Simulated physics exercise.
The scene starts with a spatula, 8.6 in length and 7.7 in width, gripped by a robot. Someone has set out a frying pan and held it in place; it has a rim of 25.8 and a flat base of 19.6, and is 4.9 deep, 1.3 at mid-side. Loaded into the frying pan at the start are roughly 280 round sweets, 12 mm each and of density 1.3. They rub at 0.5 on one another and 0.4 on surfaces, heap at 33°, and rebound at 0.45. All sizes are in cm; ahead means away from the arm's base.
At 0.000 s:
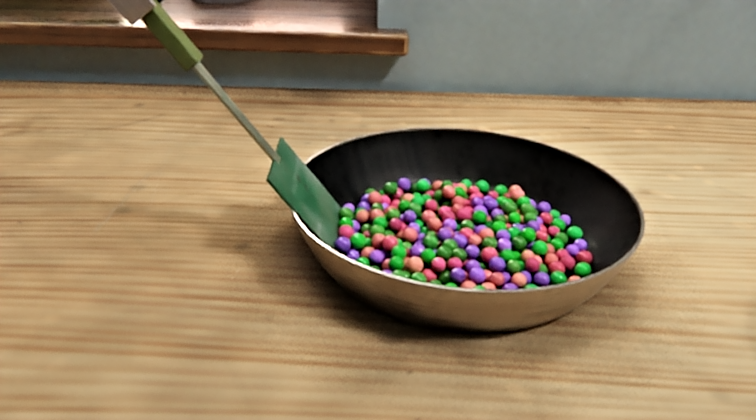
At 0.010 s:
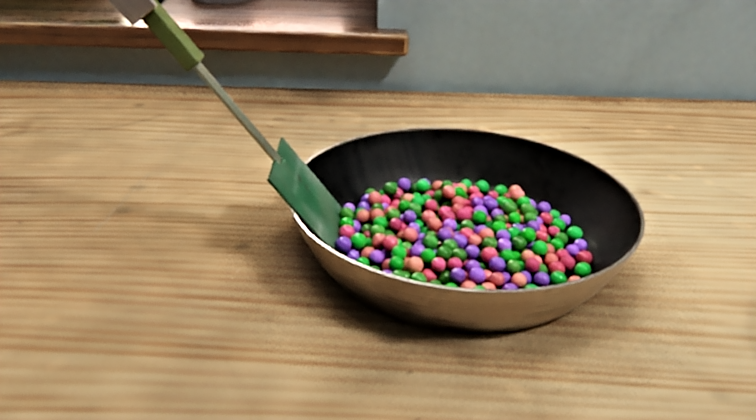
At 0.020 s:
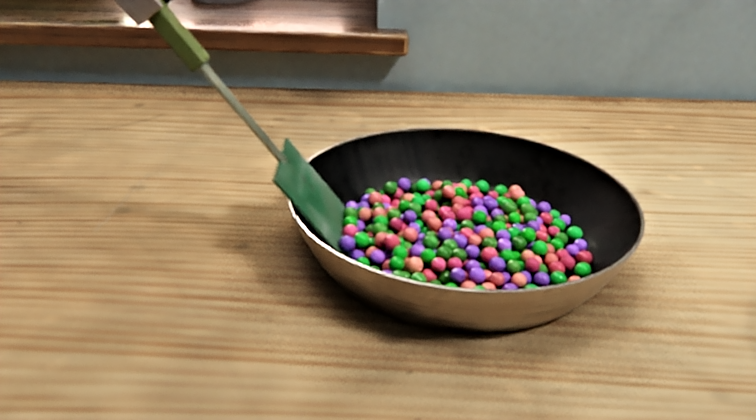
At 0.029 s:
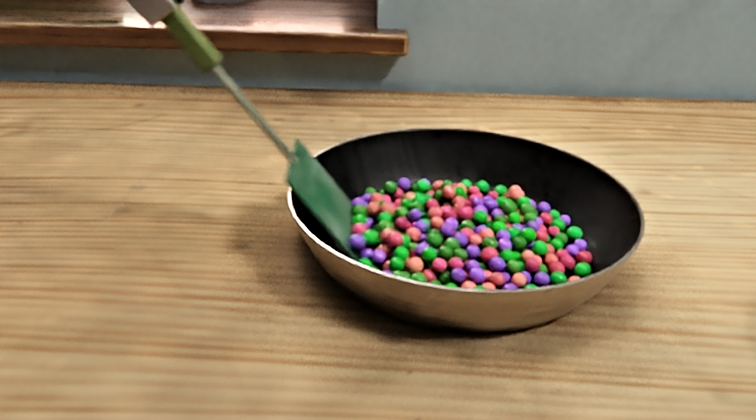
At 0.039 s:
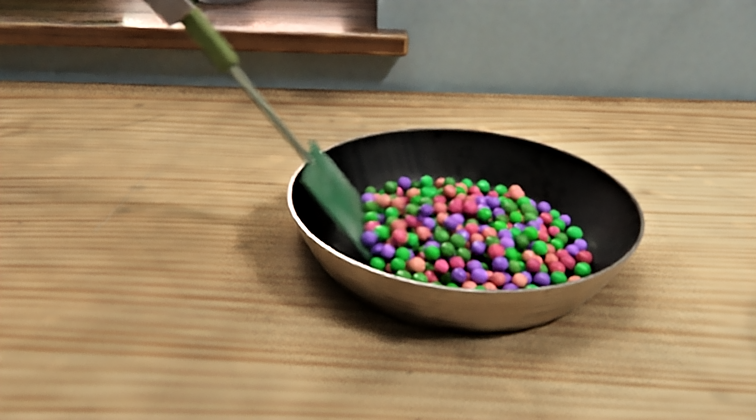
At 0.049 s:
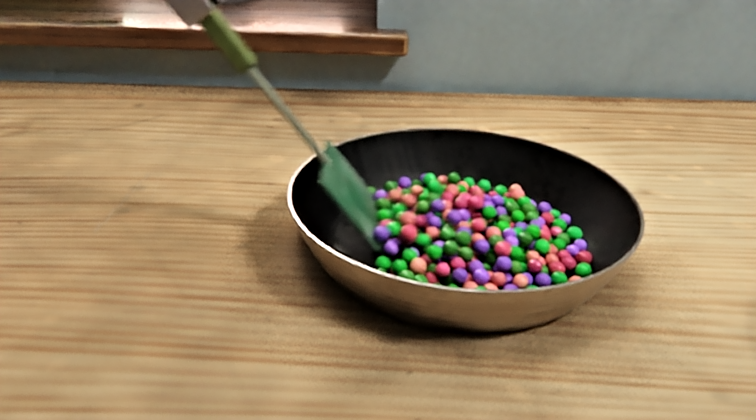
A green spatula slides rightward inside a dark frying pan, nudging a heap of green, purple and pink balls.
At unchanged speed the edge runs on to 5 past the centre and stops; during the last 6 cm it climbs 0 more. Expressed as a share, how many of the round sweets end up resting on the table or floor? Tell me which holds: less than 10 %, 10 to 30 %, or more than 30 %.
Less than 10 % holds.
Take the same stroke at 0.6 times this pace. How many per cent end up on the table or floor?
That comes to some 0 per cent, roughly.
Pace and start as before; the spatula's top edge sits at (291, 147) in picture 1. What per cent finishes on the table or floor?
About 5 per cent.
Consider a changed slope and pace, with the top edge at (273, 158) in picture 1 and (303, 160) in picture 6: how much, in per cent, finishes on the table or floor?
0 %.
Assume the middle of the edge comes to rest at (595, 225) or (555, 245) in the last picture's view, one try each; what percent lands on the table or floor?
Some 35 and 10 per cent.
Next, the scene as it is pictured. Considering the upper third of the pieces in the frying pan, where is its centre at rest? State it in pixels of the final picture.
You'll find it at about (575, 220).
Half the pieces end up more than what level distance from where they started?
About 4 cm.
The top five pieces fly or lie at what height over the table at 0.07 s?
Roughly 4 centimetres.
By 0.07 s, sloping 53°, highest piece 5 above the table; 281 in the frying pan.
By 0.10 s, sloping 53°, highest piece 6 above the table; 281 in the frying pan.
By 0.31 s, sloping 53°, highest piece 6 above the table; 279 in the frying pan, 1 on the table or floor, 1 on the blade or in flight.
By 1.36 s, sloping 53°, highest piece 5 above the table; 279 in the frying pan, 2 on the table or floor.
Final count, 279 in the frying pan, 2 on the table or floor. That is 1 % on the table or floor.
